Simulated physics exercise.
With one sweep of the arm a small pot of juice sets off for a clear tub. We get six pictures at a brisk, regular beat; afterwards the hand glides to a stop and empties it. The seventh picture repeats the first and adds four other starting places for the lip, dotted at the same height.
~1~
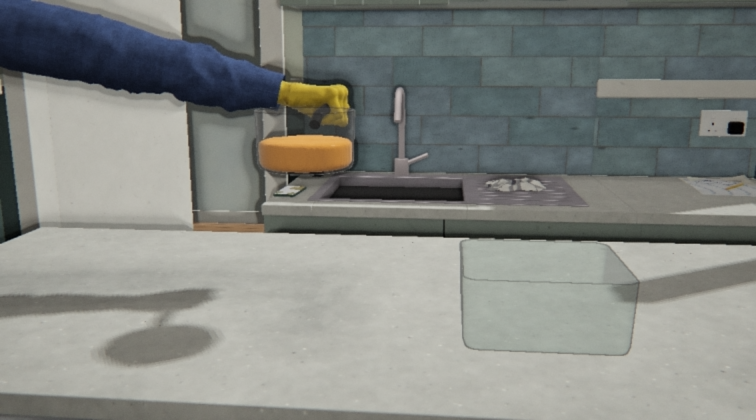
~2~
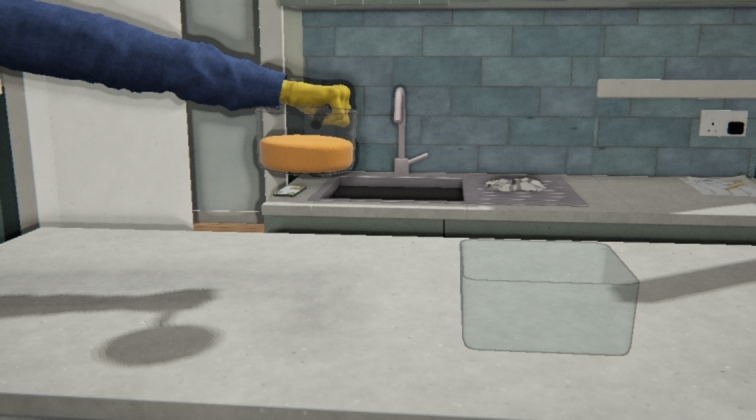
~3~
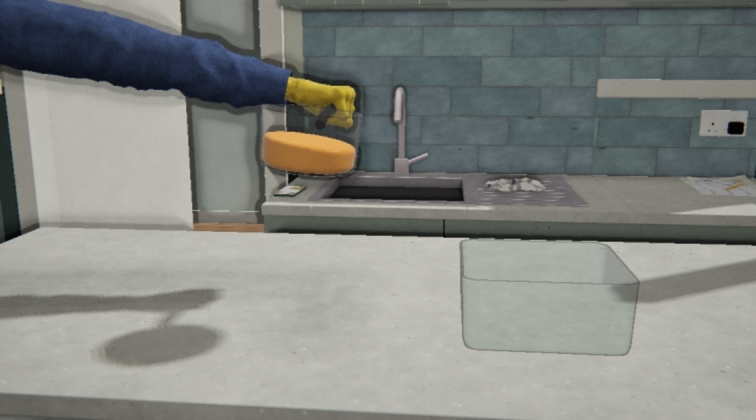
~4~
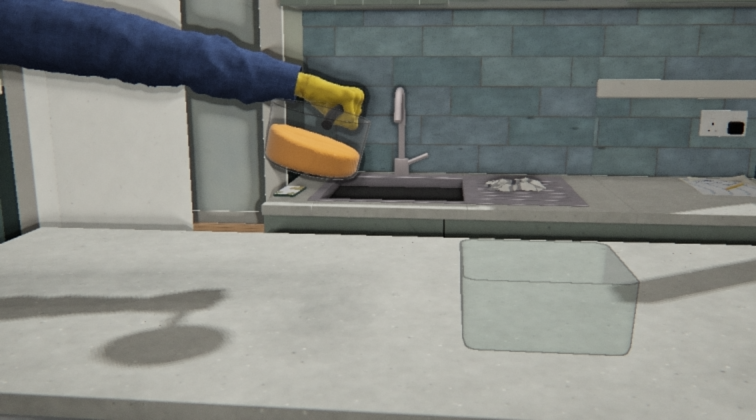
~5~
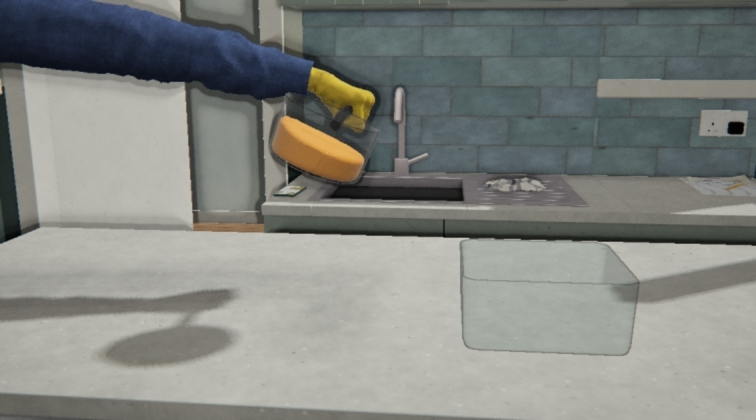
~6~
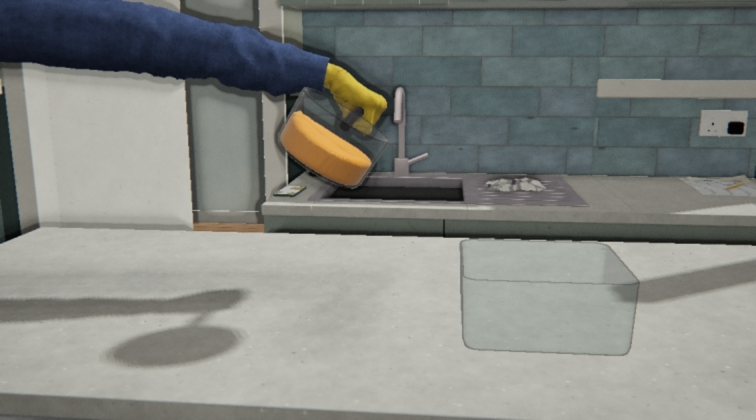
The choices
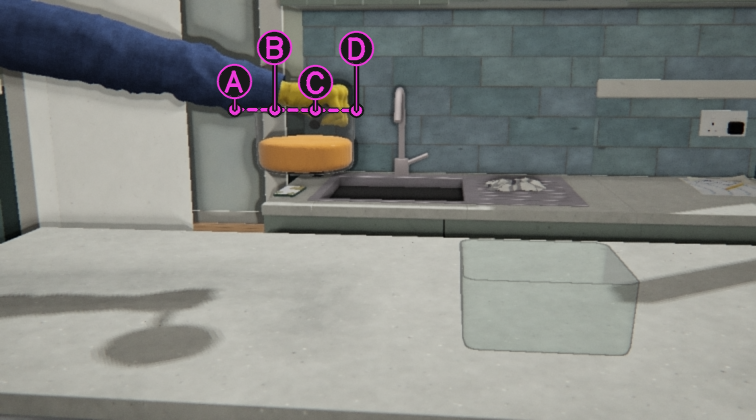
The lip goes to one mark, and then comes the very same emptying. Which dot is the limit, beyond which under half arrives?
Use place C.
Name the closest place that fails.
Place B.
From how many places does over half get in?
Two of them.
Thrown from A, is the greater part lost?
Yes, that goes wrong.
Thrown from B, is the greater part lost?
Yes.
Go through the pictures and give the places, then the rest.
The first frame shows upright, lip at (352, 110); tub from (462, 347) to (630, 354); nothing has left yet.
The second frame shows upright, lip at (354, 111); nothing has left yet.
The third frame shows tipped about 6°, lip at (359, 115); nothing has left yet.
The fourth frame shows tipped about 13°, lip at (368, 122); nothing has left yet.
The fifth frame shows tipped about 22°, lip at (378, 130); nothing has left yet.
The sixth frame shows tipped about 32°, lip at (388, 140); nothing has left yet.
In magenta, A at (234, 109); B at (274, 109); C at (315, 110); D at (356, 110).
If A is chosen, about 0 % lands in the tub, 97 % falls short and 3 % goes beside or beyond.
If B is chosen, about 15 % lands in the tub, 82 % falls short and 4 % goes beside or beyond.
If C is chosen, about 68 % lands in the tub, 20 % falls short and 12 % goes beside or beyond.
If D is chosen, about 69 % lands in the tub, 11 % falls short and 19 % goes beside or beyond.
